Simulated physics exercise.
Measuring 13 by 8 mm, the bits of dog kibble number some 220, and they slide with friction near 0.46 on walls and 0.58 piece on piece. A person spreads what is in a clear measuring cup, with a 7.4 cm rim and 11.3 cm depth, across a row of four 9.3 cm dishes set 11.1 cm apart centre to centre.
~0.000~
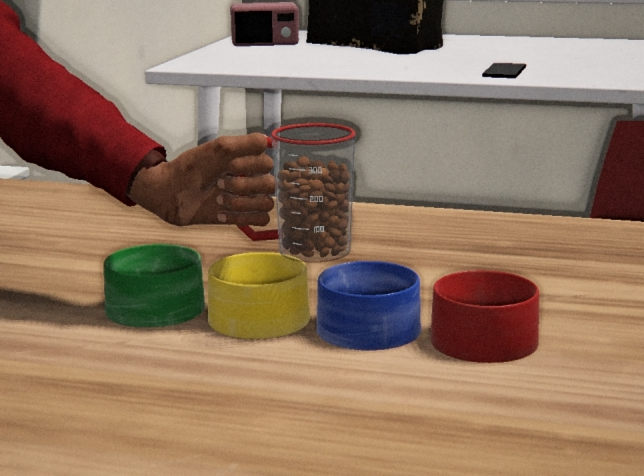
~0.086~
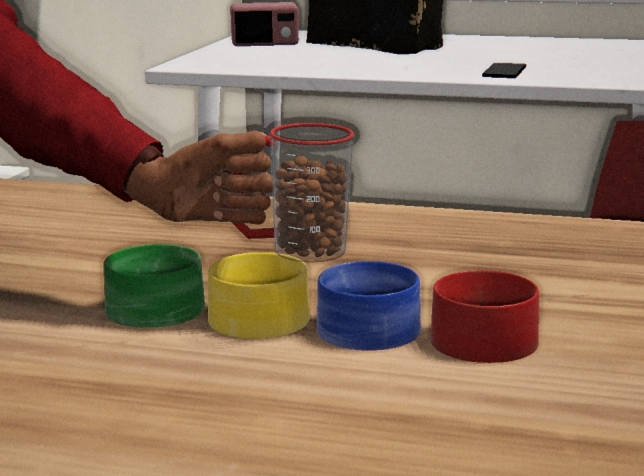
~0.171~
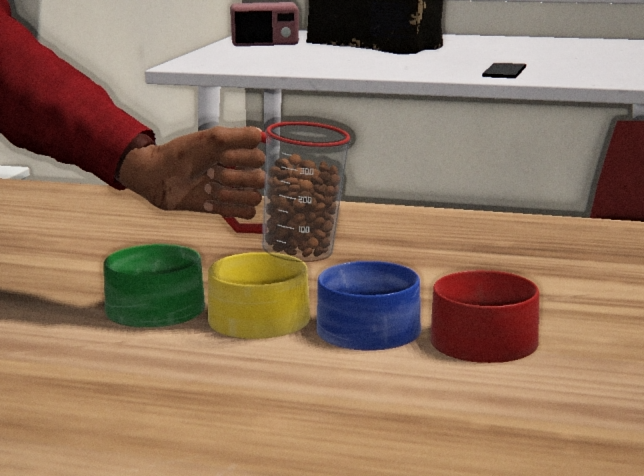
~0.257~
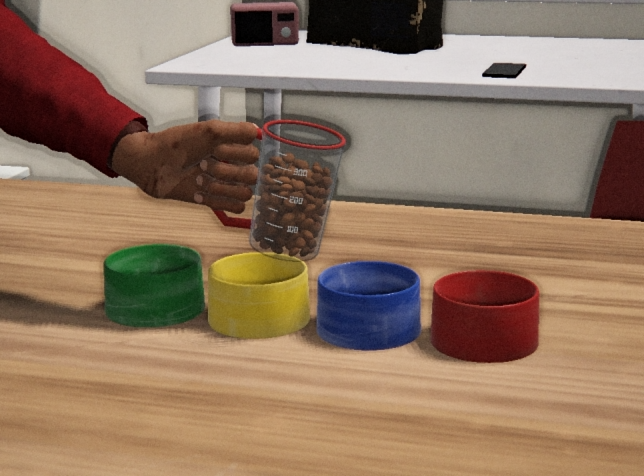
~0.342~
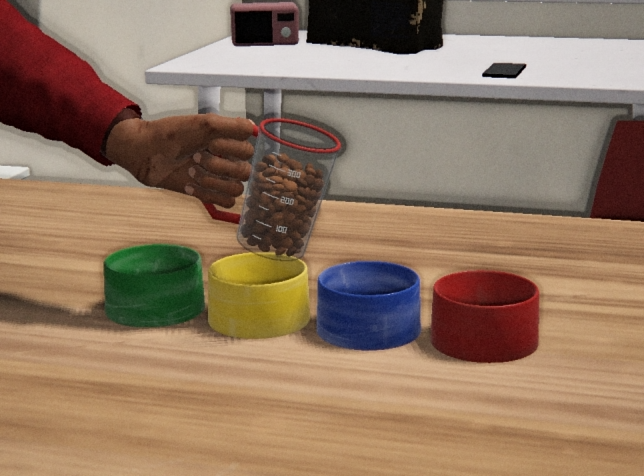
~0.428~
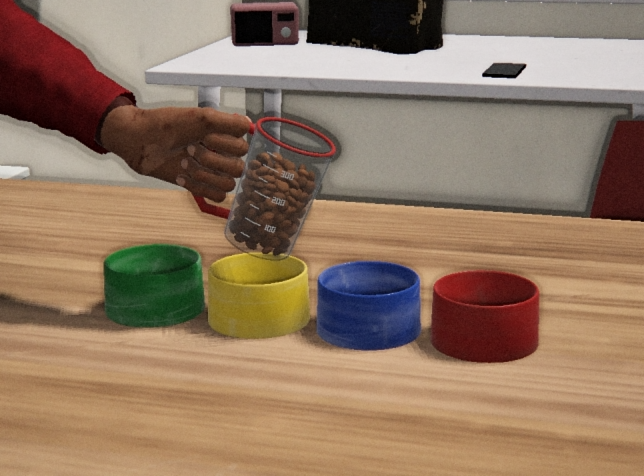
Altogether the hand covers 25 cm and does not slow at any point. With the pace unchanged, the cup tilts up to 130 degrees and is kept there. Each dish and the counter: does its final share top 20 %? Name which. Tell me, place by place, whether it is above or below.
Red: A fifth or less, blue: A fifth or less, green: More than a fifth, yellow: A fifth or less, counter: A fifth or less.
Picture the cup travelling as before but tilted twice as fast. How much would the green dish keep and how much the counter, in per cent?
I'd expect green to end at 0 and the counter at 0.
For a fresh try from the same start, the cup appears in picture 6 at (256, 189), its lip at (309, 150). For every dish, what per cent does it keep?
Red 0, blue 0, green 90, yellow 0.
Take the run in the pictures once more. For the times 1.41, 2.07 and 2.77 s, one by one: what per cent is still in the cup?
At the three moments: 100, 75 and 0 percent.
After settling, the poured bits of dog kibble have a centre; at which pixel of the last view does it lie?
Roughly pixel (153, 286).
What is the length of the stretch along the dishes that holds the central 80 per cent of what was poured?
I'd put it at close to 6 cm.
After 1.41 s, tilt 78 degrees; cup holds 100 %.
After 2.07 s, tilt 116 degrees; cup holds 75 %, green 15 %.
After 2.77 s, tilt 130 degrees; cup holds 0 %, green 90 %.
At rest (3.1 s), red 0 %, blue 0 %, green 90 %, yellow 0 %, counter 10 %.
